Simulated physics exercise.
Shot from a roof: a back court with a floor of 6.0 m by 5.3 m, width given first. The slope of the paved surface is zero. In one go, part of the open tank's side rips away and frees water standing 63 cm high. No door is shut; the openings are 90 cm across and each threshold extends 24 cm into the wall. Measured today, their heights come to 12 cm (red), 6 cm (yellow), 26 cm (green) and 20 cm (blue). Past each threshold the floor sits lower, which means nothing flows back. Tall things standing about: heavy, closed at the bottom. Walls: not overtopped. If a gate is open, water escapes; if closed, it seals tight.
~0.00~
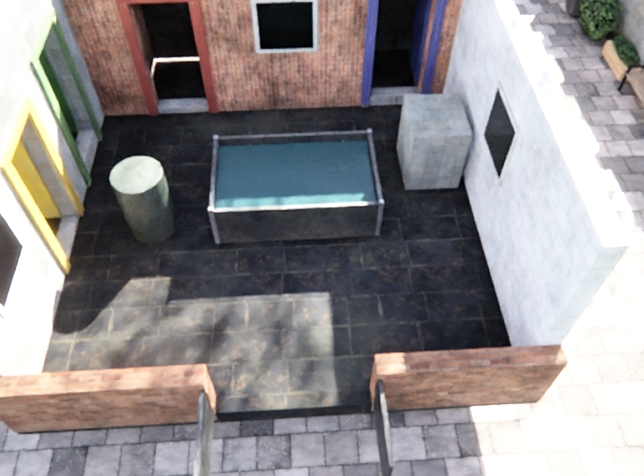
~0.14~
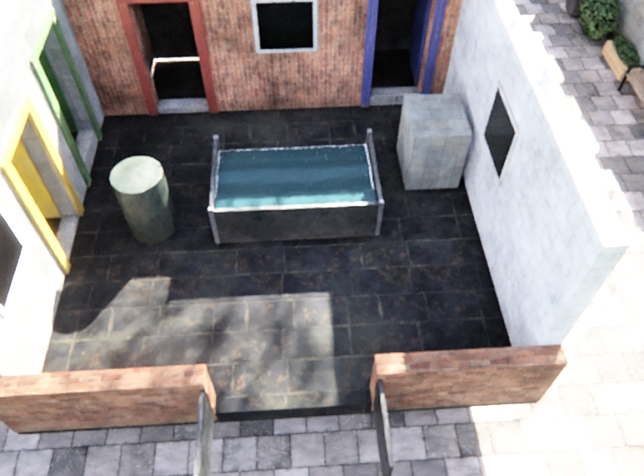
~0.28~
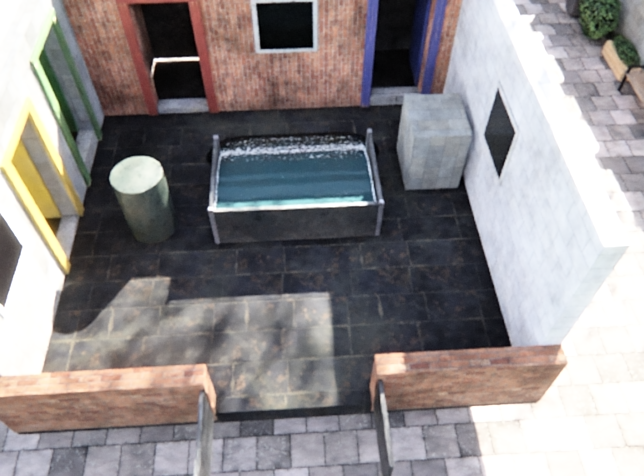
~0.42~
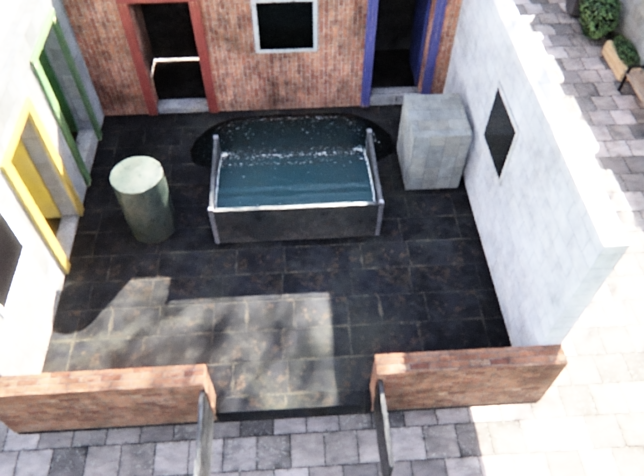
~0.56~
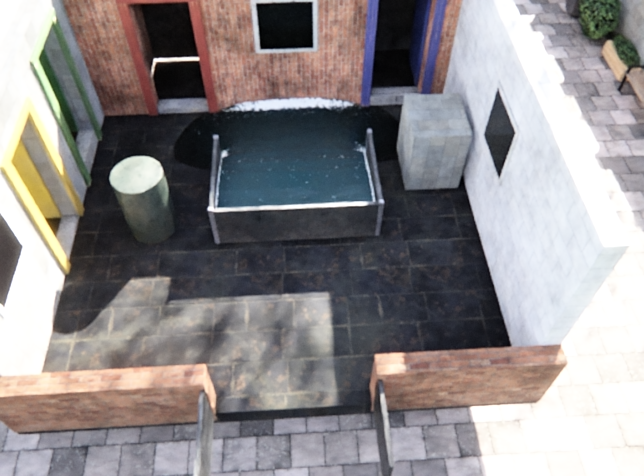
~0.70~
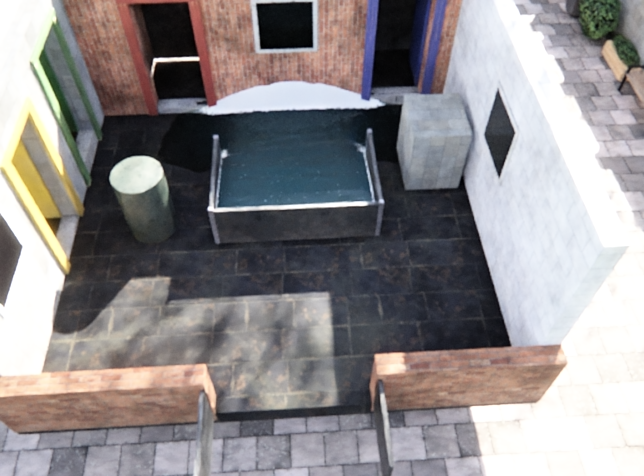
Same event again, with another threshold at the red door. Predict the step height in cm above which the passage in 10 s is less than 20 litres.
About 13 cm of height.
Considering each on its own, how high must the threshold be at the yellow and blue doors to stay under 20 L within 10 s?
About 5.5 cm at yellow and 23 cm at blue.
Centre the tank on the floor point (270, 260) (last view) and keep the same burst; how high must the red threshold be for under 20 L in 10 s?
About 19 centimetres.
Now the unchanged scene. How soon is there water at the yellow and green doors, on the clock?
Yellow 2.4 s, green 1.8 s.
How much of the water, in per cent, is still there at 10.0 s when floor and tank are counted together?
Something like 90 per cent of it remains.
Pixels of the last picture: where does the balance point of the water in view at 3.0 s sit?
I'd put it close to (284, 153).
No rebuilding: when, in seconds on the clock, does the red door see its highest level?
Near 1.6 seconds.
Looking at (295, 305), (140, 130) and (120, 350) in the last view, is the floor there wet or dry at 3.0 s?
Listed order - unwetted, soaked through, unwetted.
After 1.4 s water covers 25 % of the floor, deepest (44 cm) near (290, 118); 19 cm at the red door, 3 litres in over its 12 cm threshold.
After 3.0 s water covers 50 % of the floor, deepest (36 cm) near (441, 112); 11 cm at the red door, 22 litres in over its 12 cm threshold.
After 10.0 s water covers 95 % of the floor, deepest (14 cm) near (440, 105); 9 cm at the red door, 24 litres in over its 12 cm threshold.
At the red door as built, the water arrived by 0.7 s and peaked near 19 cm at 1.6 s.
Run again over the same 10 s with other heights there, 26 litres in over 12 cm, 8 litres over 16.5 cm. The limit of 20 litres is kept from about 13 cm up.
